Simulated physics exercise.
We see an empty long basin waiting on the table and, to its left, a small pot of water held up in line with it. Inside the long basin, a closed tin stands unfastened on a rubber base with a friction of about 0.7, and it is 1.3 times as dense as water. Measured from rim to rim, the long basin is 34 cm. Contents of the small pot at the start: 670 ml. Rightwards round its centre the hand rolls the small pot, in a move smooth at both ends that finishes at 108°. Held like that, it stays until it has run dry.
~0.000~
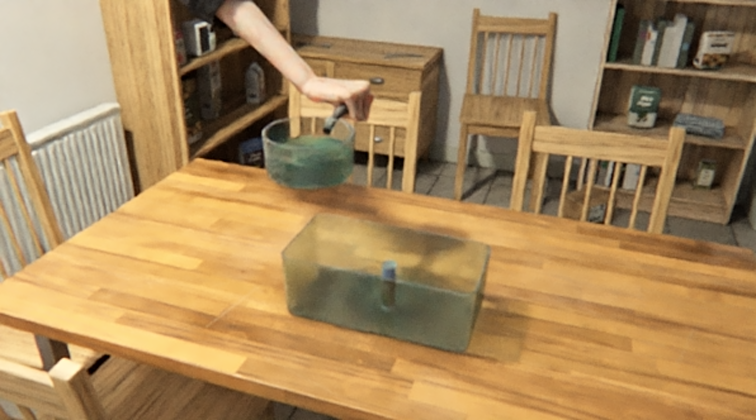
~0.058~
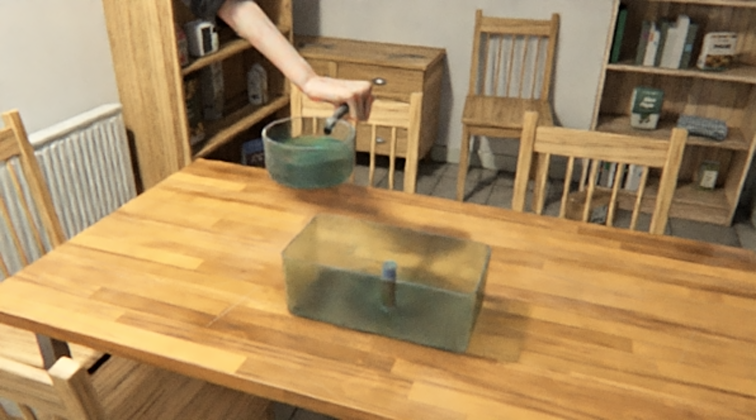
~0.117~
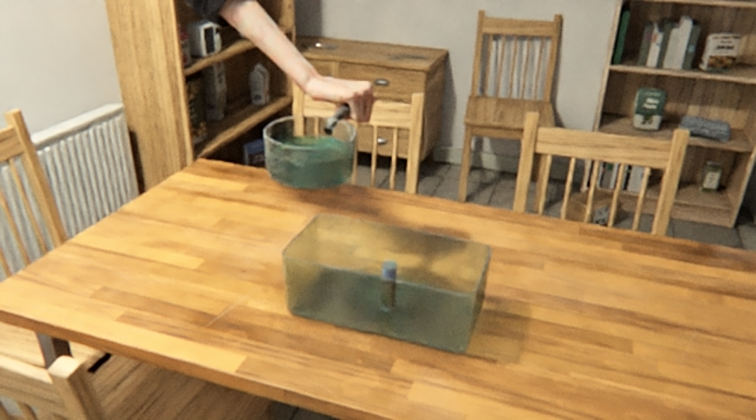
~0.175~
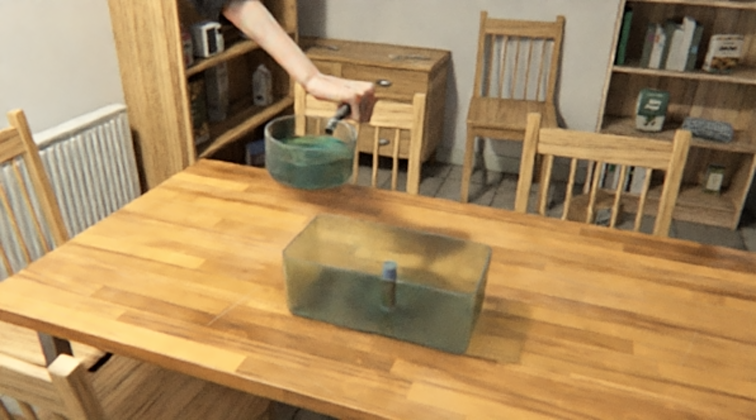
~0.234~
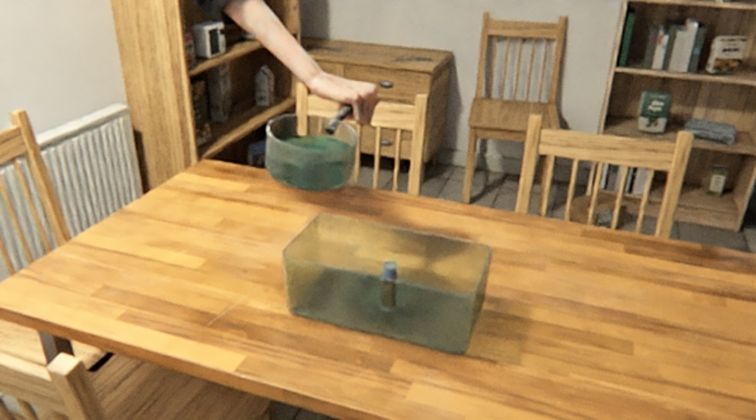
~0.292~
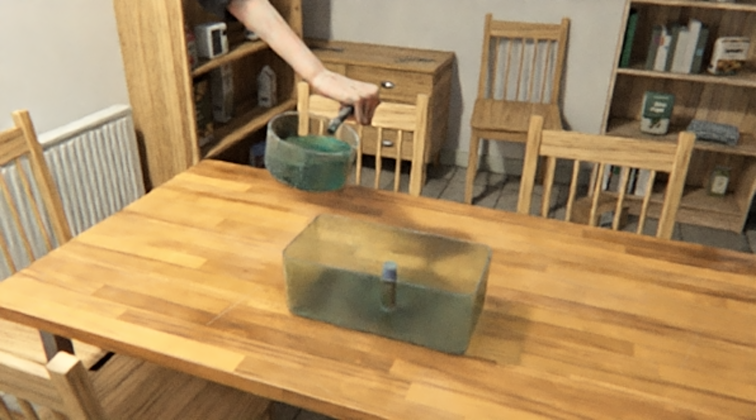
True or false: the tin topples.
False.
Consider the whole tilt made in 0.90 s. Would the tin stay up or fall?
After the tilt, the tin has tipped over.
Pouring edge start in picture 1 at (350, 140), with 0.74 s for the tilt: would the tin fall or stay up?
Then the tin comes down.
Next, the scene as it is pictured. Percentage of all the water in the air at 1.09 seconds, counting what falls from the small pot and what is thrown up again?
Airborne share: Near 14 %.
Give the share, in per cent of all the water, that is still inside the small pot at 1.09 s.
Remaining share: Approx. 12 %.
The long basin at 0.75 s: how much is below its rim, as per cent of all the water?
Around 5 percent.
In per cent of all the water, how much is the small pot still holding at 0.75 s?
64 %.
Then, 0.75 s in, the tilt is 65° and 65 per cent is still to pour; the tin stands where it began.
Then, 1.09 s in, the tilt is 100° and 12 per cent is still to pour; the tin stands where it began.
Then, 1.44 s in, the tilt is 108° and 0 per cent is still to pour; the tin stands where it began.
Then, 1.82 s in, the tilt is 108° and 0 per cent is still to pour; the tin stands where it began.
Finally, the tin stands where it began.
